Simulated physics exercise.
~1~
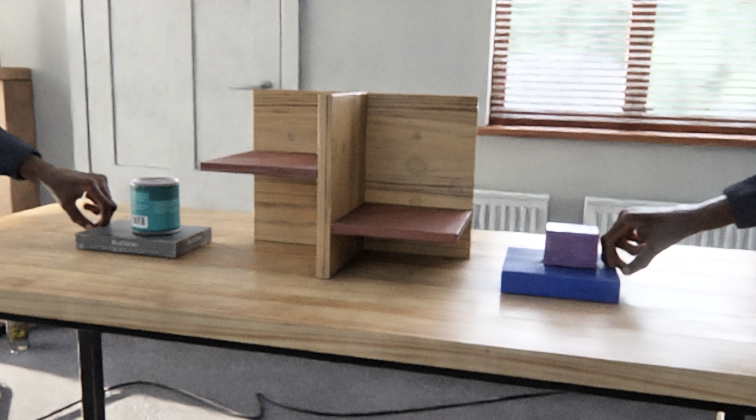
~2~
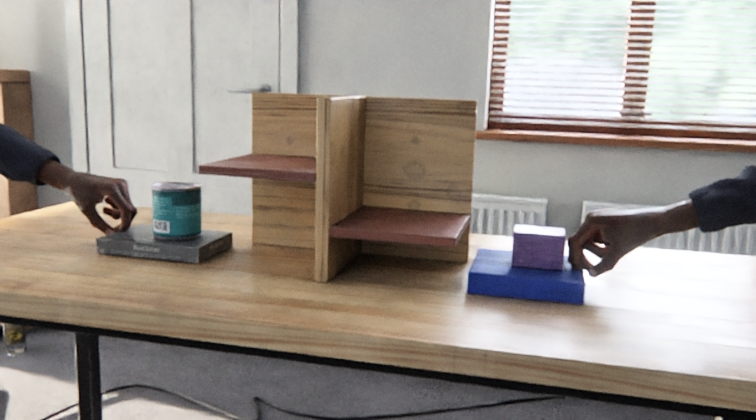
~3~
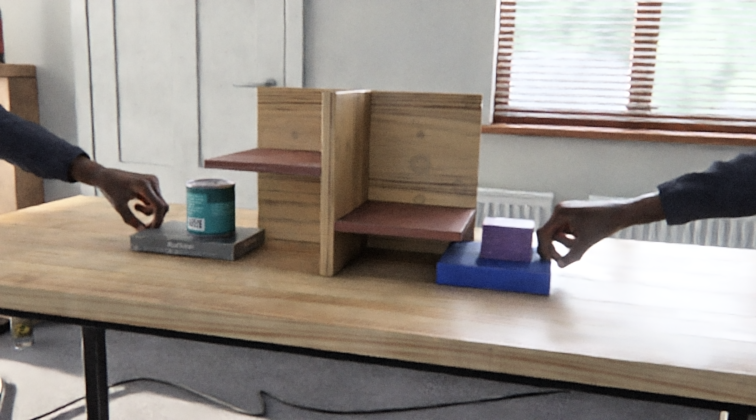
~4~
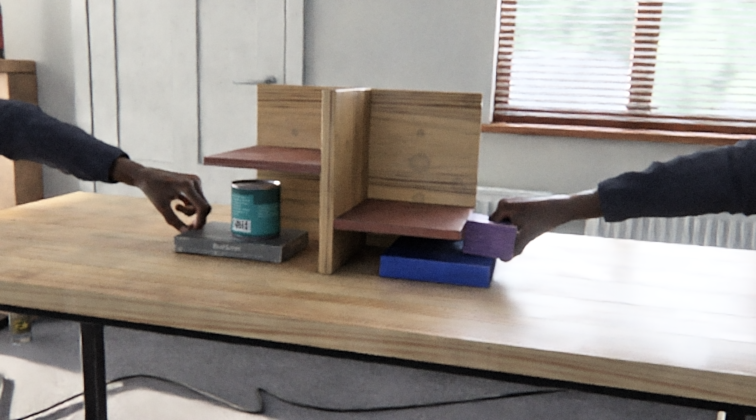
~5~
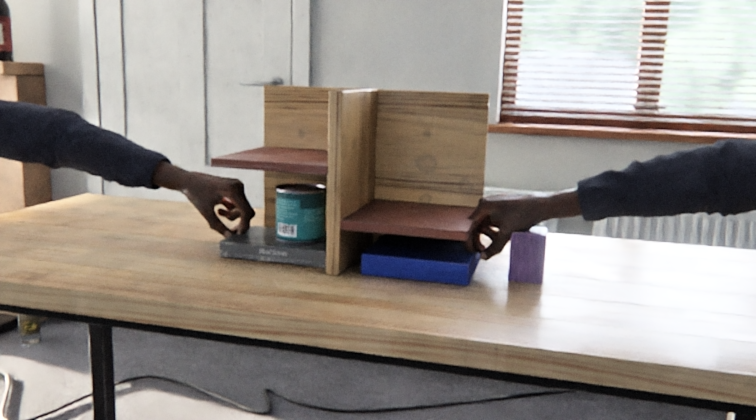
The video shows two hands sliding a grey box carrying a turquoise tin and a blue board carrying a purple block inward toward a wooden stand; the tin passes beneath the left shelf untouched, while the block hits the lower right shelf, tips, and ends upright on the table.
